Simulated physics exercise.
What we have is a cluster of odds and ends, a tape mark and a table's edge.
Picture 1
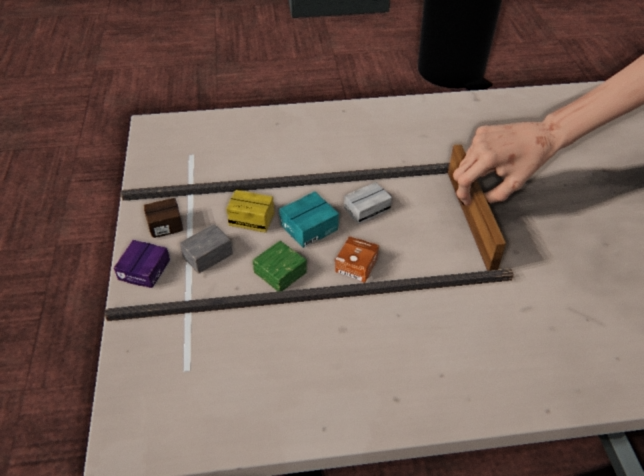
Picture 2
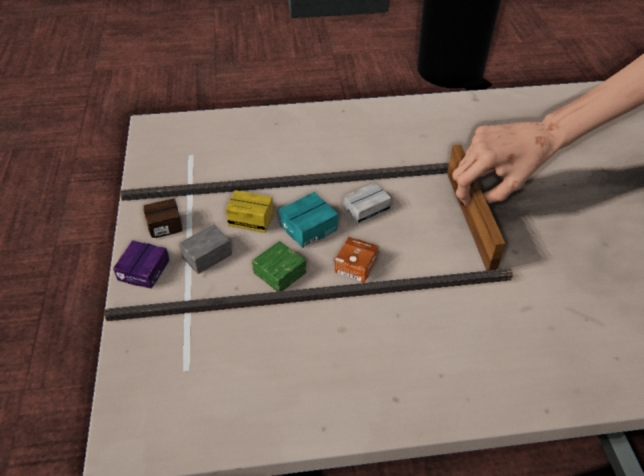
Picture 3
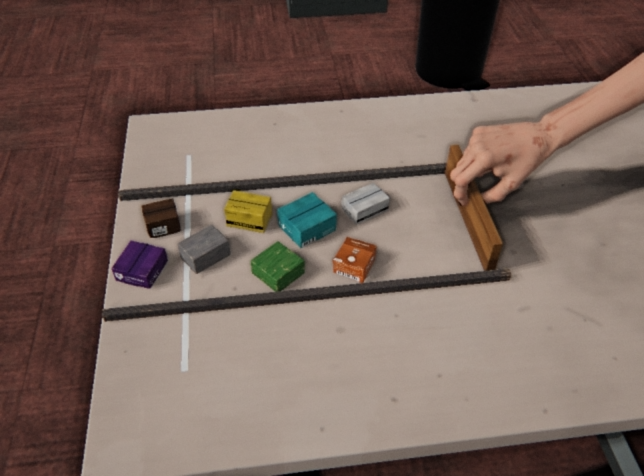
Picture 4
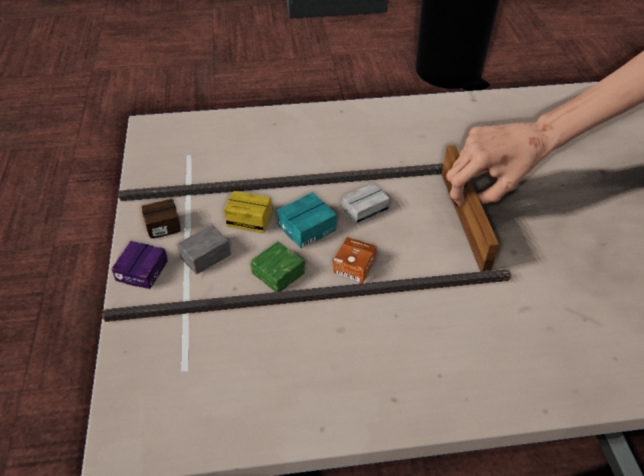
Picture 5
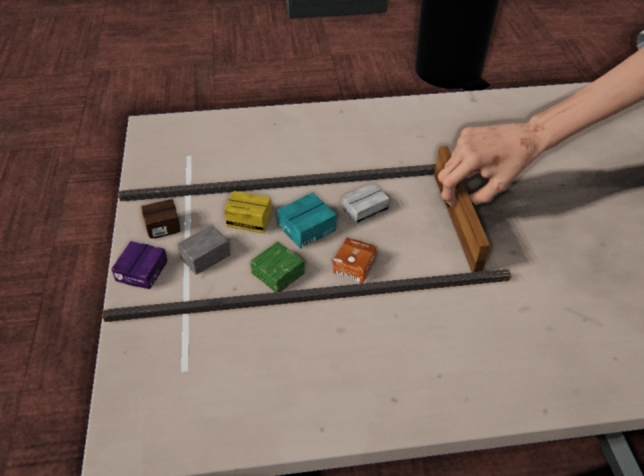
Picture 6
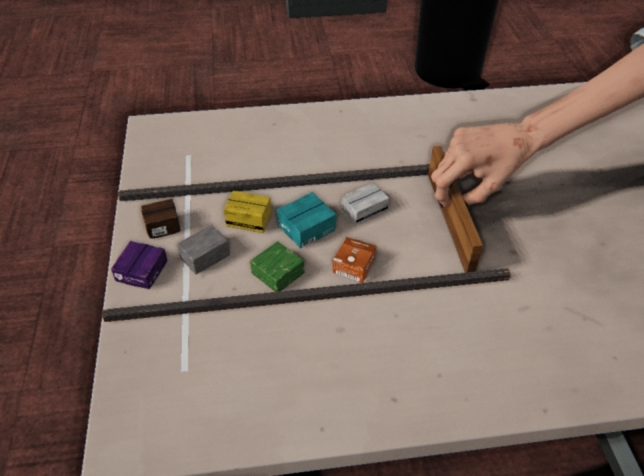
In this clip, a hand holds a wooden board upright between two dark rails on a table, then slides it slightly left toward eight small coloured boxes and blocks, which stay still near a pale tape line.
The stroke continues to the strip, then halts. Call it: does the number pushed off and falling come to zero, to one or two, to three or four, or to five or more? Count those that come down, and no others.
It comes to one or two.
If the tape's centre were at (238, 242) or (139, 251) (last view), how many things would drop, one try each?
Try by try, 0 and 5.
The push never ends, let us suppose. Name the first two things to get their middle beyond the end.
Going first: The purple box, and next the brown box.
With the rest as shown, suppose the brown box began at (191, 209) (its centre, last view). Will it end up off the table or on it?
That one drops down.
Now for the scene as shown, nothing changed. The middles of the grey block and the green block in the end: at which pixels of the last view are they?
Roughly (119, 257); the other one roughly (130, 288).
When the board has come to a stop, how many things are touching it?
Looks like 3 of them, all told.
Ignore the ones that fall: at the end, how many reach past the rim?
The number overhanging is 2.
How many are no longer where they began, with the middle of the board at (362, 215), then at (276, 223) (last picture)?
At the first point the count is 3, at the second it's 6.
Soon after, none off yet; purple box at rest near (140, 265); brown box at rest near (161, 219); grey block at rest near (204, 249).
Then, none off yet; purple box at rest near (138, 266); brown box at rest near (161, 219); grey block moved a little near (190, 252).
At rest, the number that fall off is one or two; fallen, brown box and purple box.
